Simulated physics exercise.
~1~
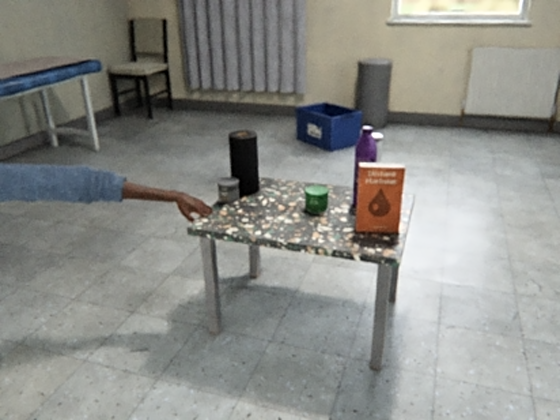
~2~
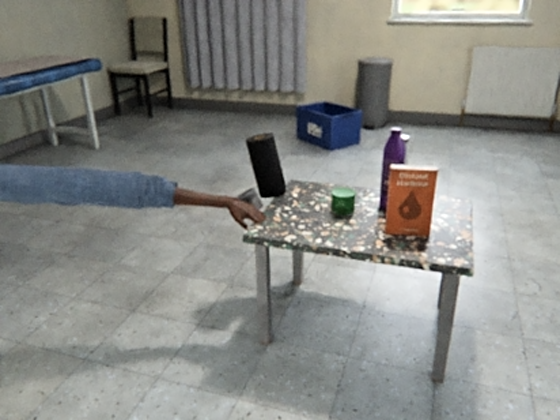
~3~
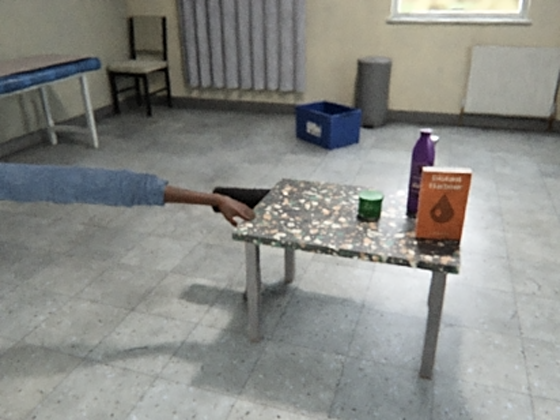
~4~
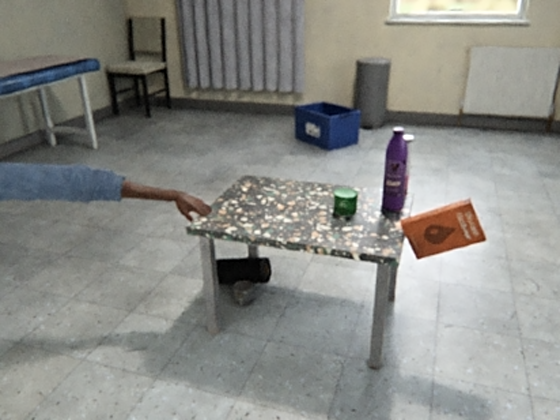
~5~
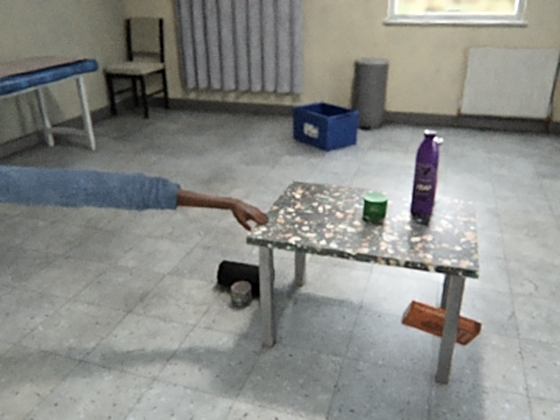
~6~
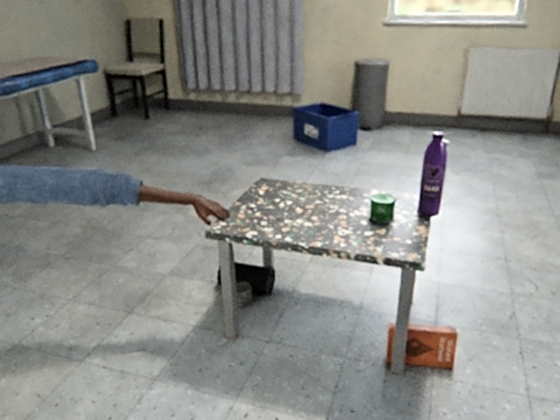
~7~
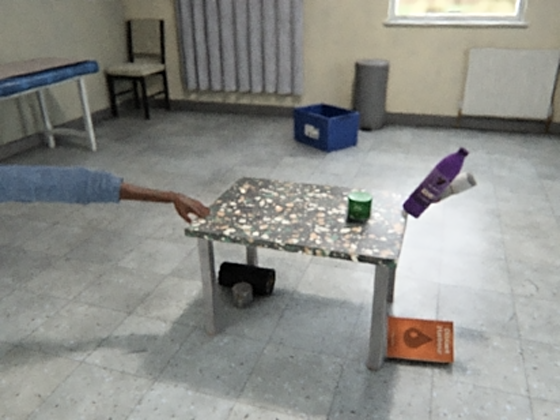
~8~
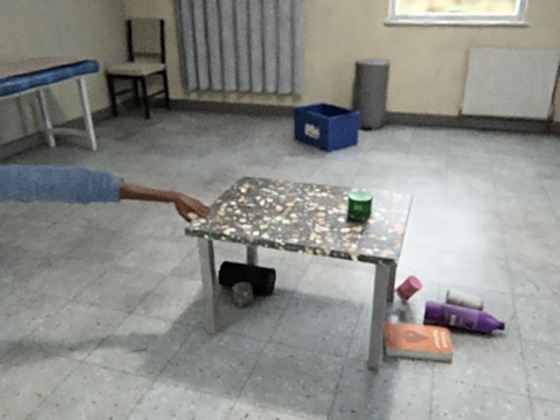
A small speckled table was jerked right and left by a hand at its edge, and a black roll and grey tin fell off, then an orange book, then a purple bottle and white jar, leaving only the green tin standing on top.
